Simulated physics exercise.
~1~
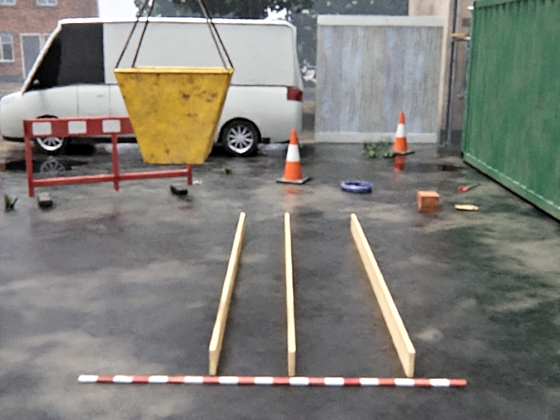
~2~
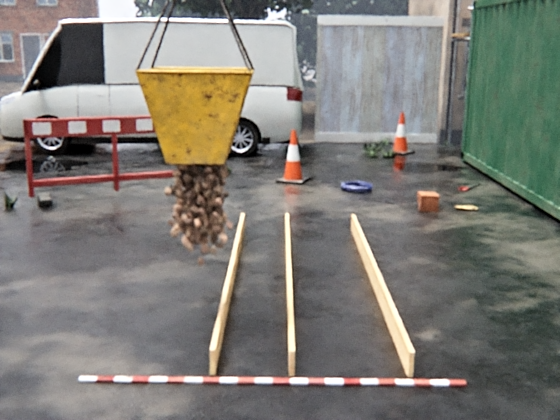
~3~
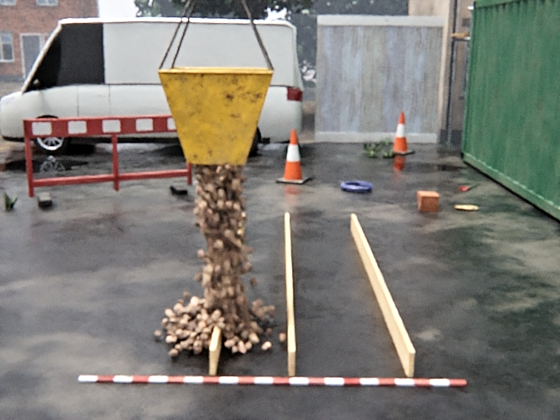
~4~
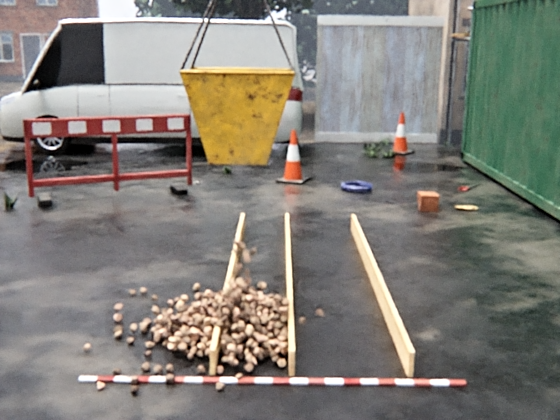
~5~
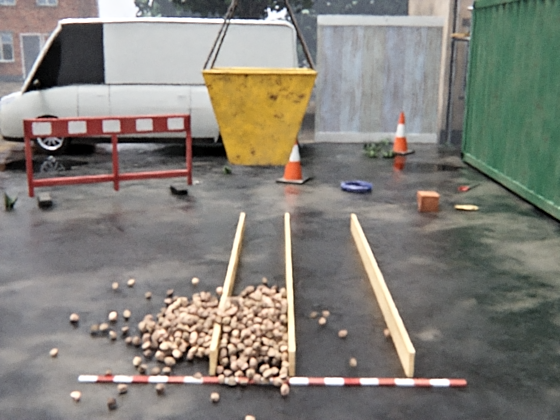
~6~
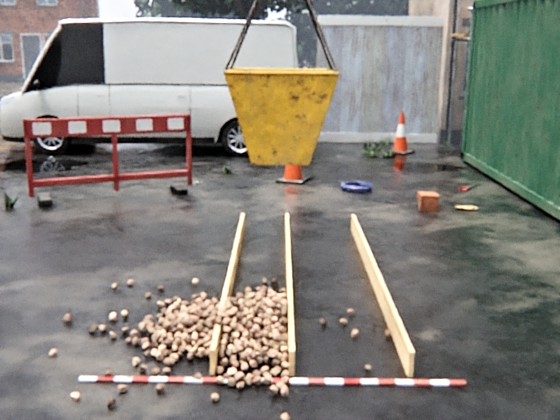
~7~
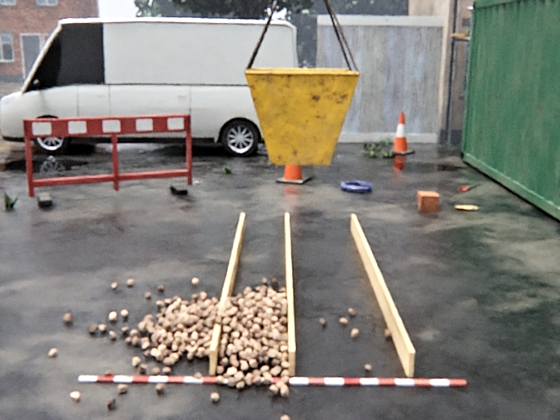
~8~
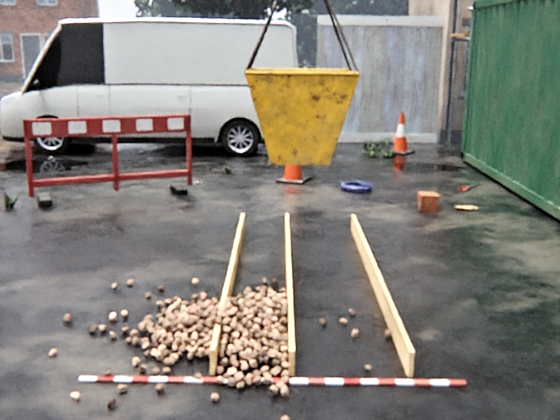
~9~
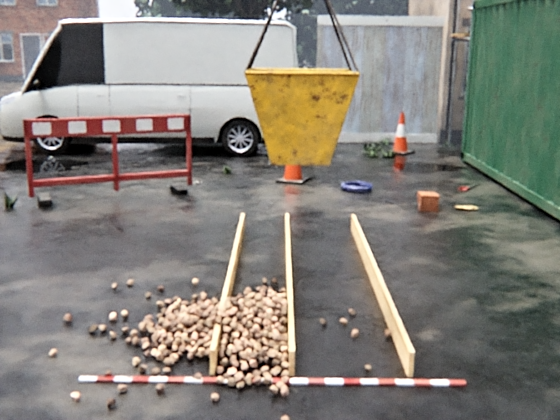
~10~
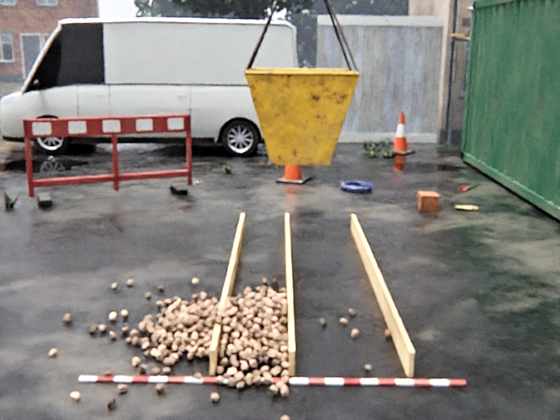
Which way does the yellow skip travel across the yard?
The yellow skip moves to the right as it hangs above the yard, and then it stops.
